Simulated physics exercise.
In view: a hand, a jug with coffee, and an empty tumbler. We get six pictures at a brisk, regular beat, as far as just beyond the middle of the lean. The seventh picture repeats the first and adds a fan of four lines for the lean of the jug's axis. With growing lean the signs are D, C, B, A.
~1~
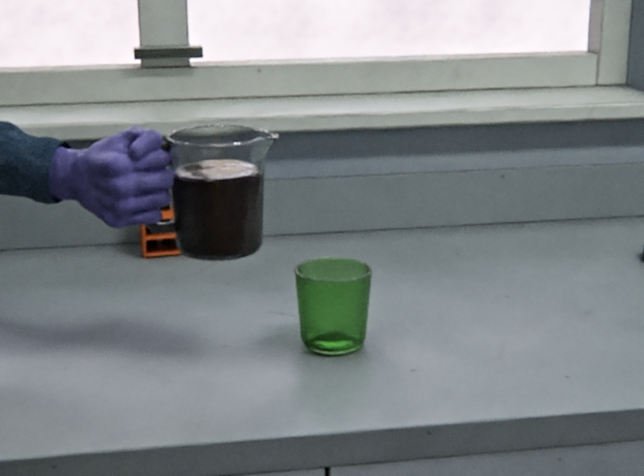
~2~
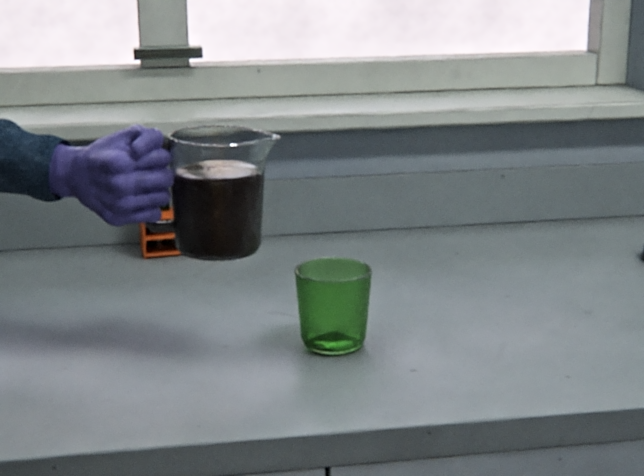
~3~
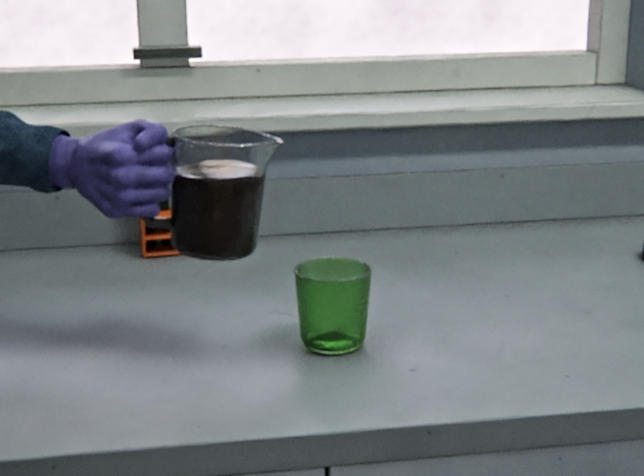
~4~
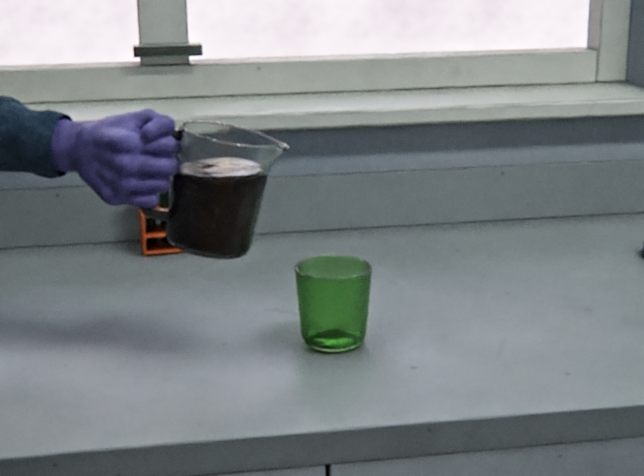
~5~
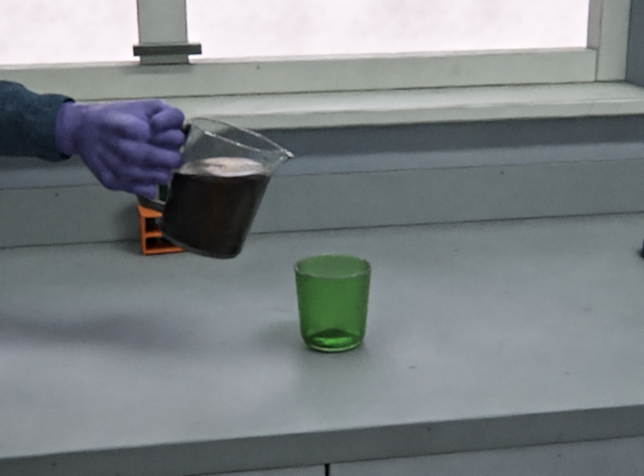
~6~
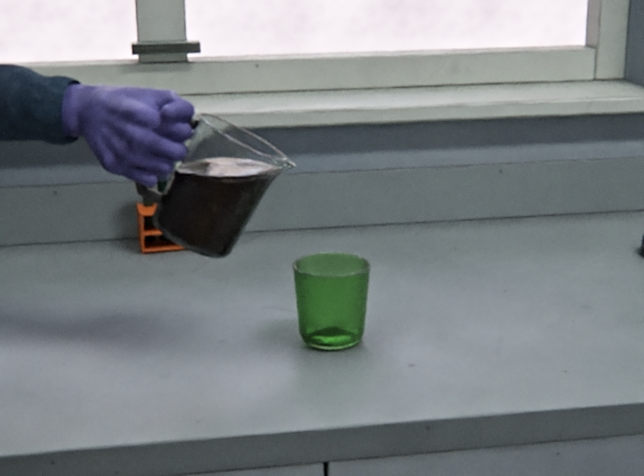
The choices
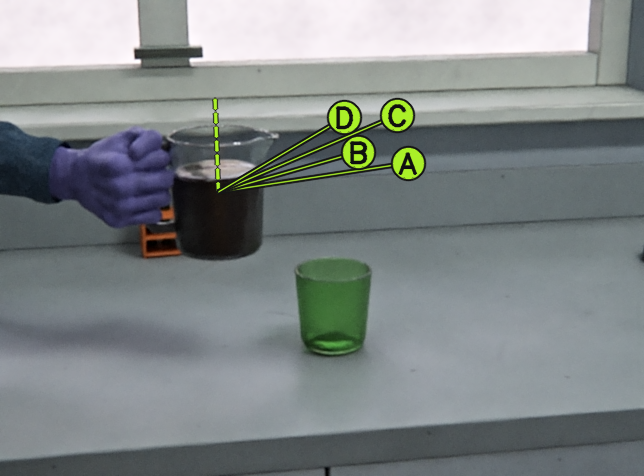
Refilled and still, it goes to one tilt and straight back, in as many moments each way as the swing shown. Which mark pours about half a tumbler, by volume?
I would pick line D.
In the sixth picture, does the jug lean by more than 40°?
No.
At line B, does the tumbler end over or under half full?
Over.
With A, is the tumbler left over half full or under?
Over half.
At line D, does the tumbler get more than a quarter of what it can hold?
Yes.
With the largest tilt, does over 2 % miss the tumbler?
Yes.
On the marked copy, A at (391, 165); B at (341, 156); C at (381, 121); D at (329, 126).
For line A, the tumbler ends with about 88 % of what it can hold; 23 % of the coffee is spilt.
For line B, the tumbler ends with about 85 % of what it can hold; 11 % of the coffee is spilt.
For line C, the tumbler ends with about 75 % of what it can hold.
For line D, the tumbler ends with about 52 % of what it can hold.
